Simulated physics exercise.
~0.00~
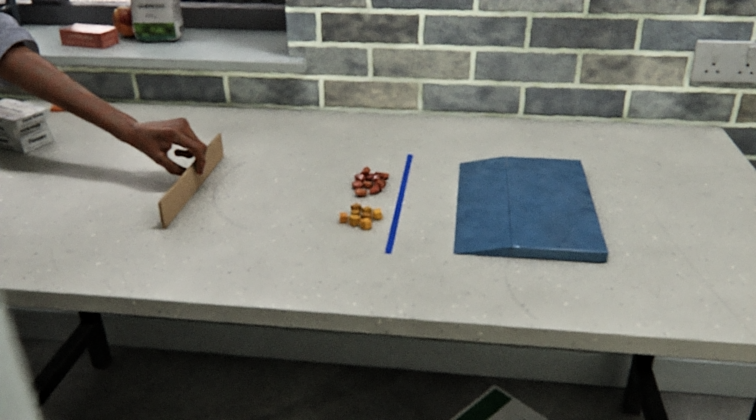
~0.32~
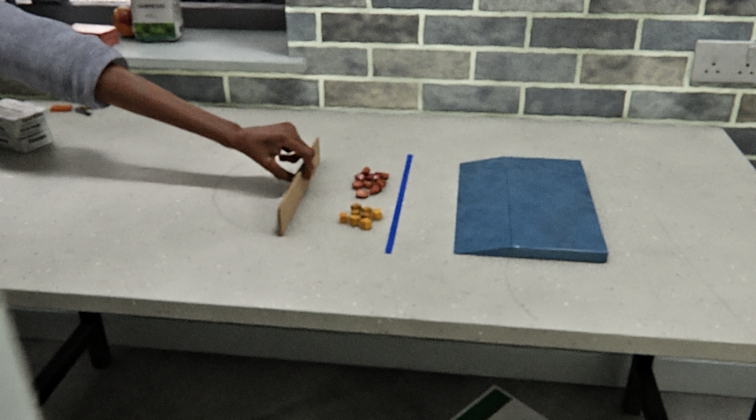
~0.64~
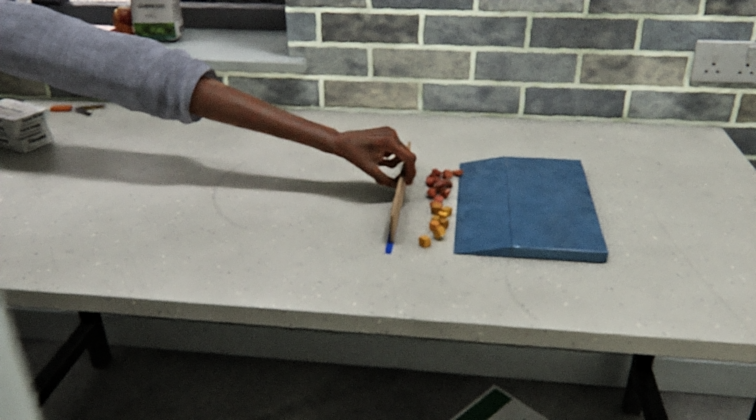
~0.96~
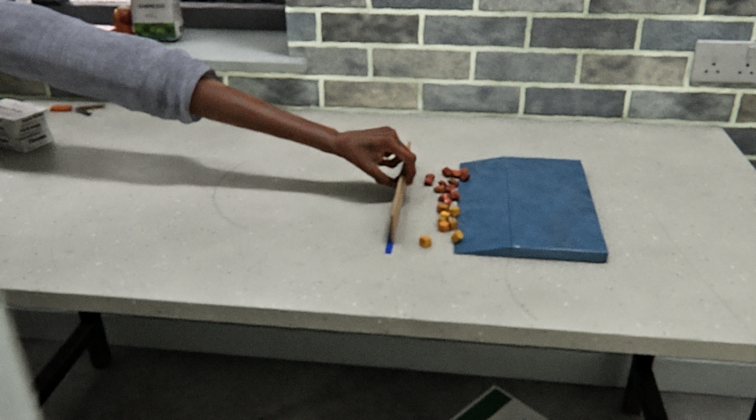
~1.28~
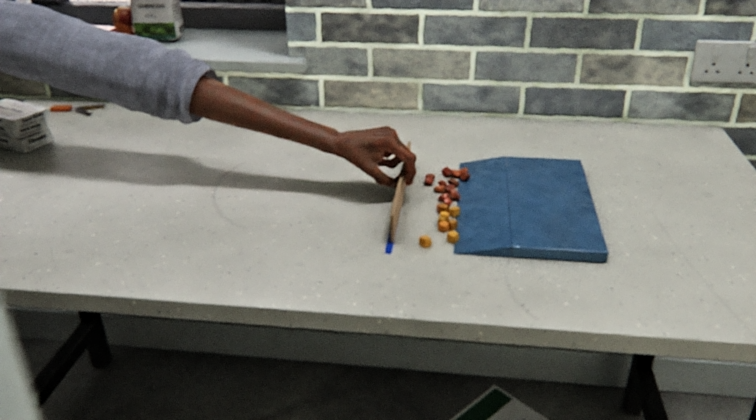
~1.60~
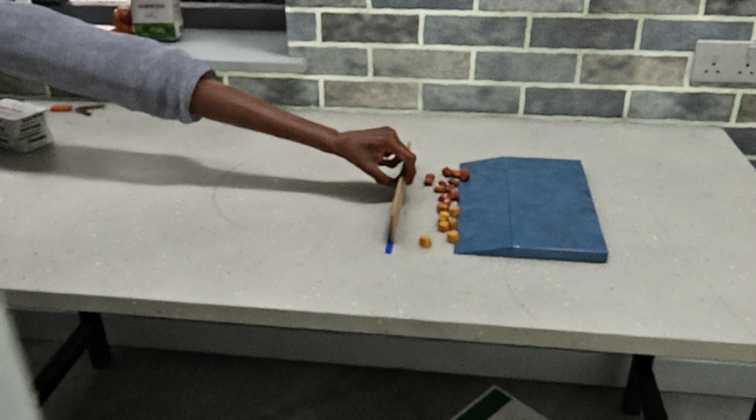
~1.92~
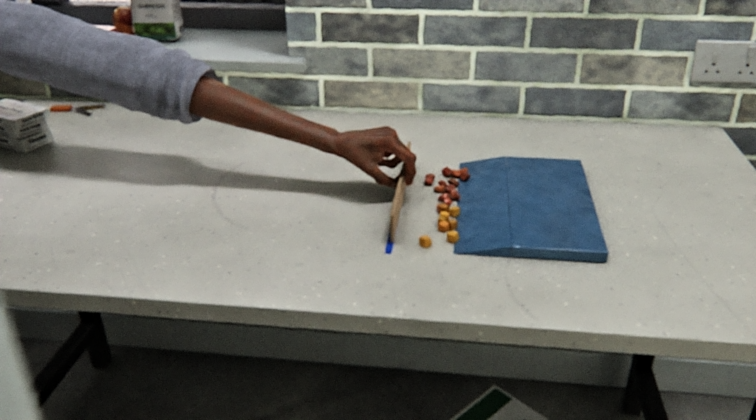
A hand slides a card right, pushing red and yellow pieces to a blue ramp's edge.
